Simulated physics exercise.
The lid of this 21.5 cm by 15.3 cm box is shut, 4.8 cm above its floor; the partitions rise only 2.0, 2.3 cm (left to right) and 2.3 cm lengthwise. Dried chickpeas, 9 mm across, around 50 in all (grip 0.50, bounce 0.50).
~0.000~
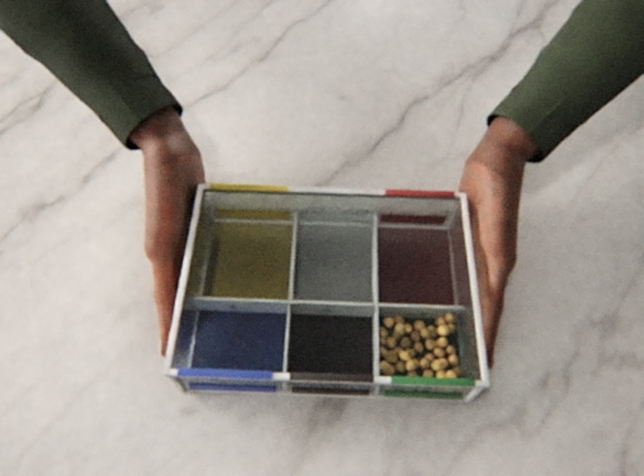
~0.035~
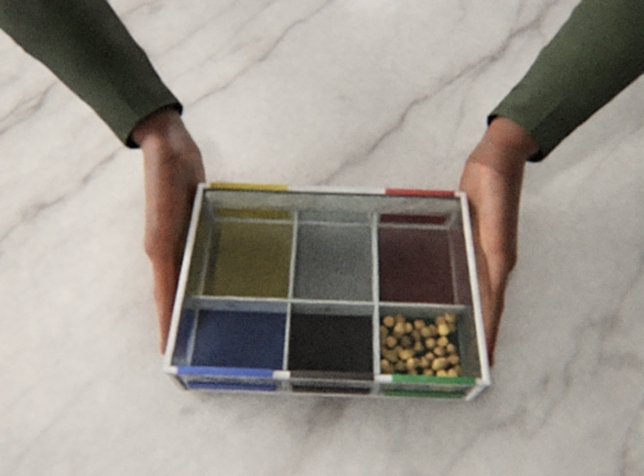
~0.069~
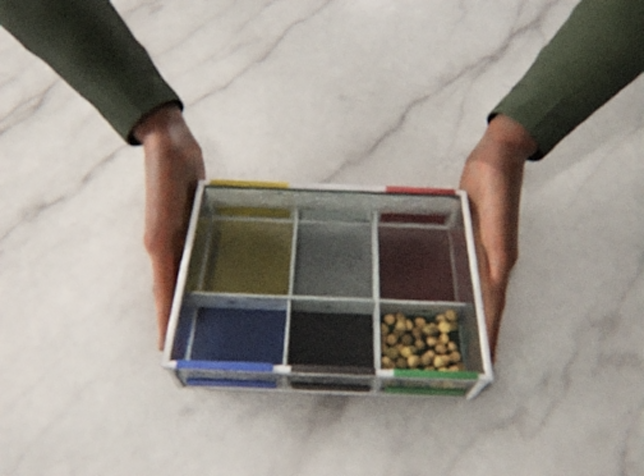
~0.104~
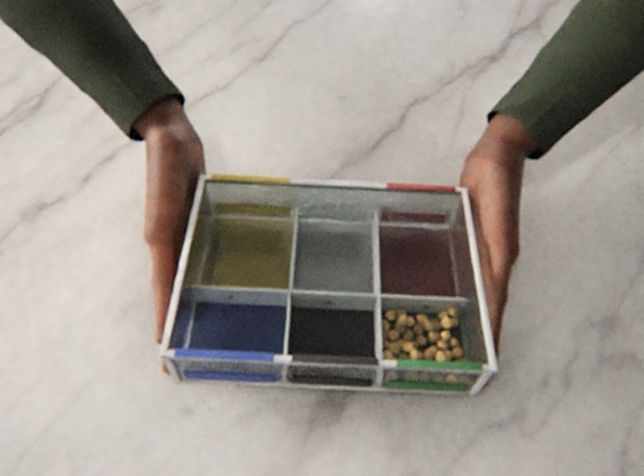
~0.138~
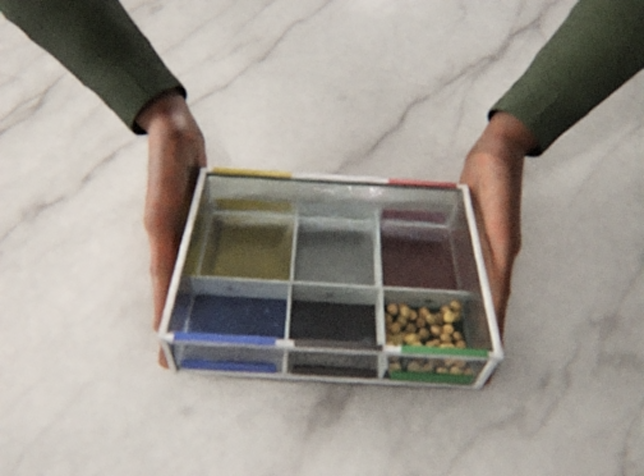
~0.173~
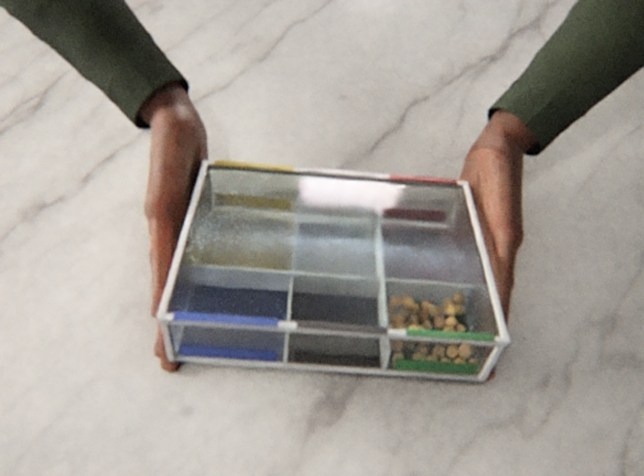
To begin with, two hands in dark green sleeves hold a clear lidded box with six compartments on a marble surface, dried chickpeas filling the green-marked one at front right. The hands then tilt the box backward, slowly at first and then faster, raising its front edge while the chickpeas remain in their compartment.
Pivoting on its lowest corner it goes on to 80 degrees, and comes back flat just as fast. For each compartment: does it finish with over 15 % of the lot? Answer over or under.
Red: Over, blue: Under, green: Over, yellow: Under, white: Under, black: Under.
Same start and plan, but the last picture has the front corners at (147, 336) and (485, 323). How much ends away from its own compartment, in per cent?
In that case some 75 per cent.
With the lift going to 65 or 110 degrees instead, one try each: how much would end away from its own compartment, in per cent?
About 10 and 100 per cent.
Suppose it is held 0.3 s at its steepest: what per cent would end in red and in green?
Red 20, green 80.
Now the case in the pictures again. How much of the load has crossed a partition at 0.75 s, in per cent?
Some 5 per cent.
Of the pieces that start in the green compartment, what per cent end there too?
Roughly 80 per cent.
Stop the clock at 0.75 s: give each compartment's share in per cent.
Red 5; blue 0; green 95; yellow 0; white 0; black 0.
After 0.75 s, tilt 80 degrees; red 5 %, green 95 %.
After 1.14 s, tilt 34 degrees; red 25 %, green 75 %.
Then, at 1.61 s, tilt 0 degrees; red 25 %, green 75 %.
At rest (1.9 s), red 25 %, blue 0 %, green 75 %, yellow 0 %, white 0 %, black 0 %.
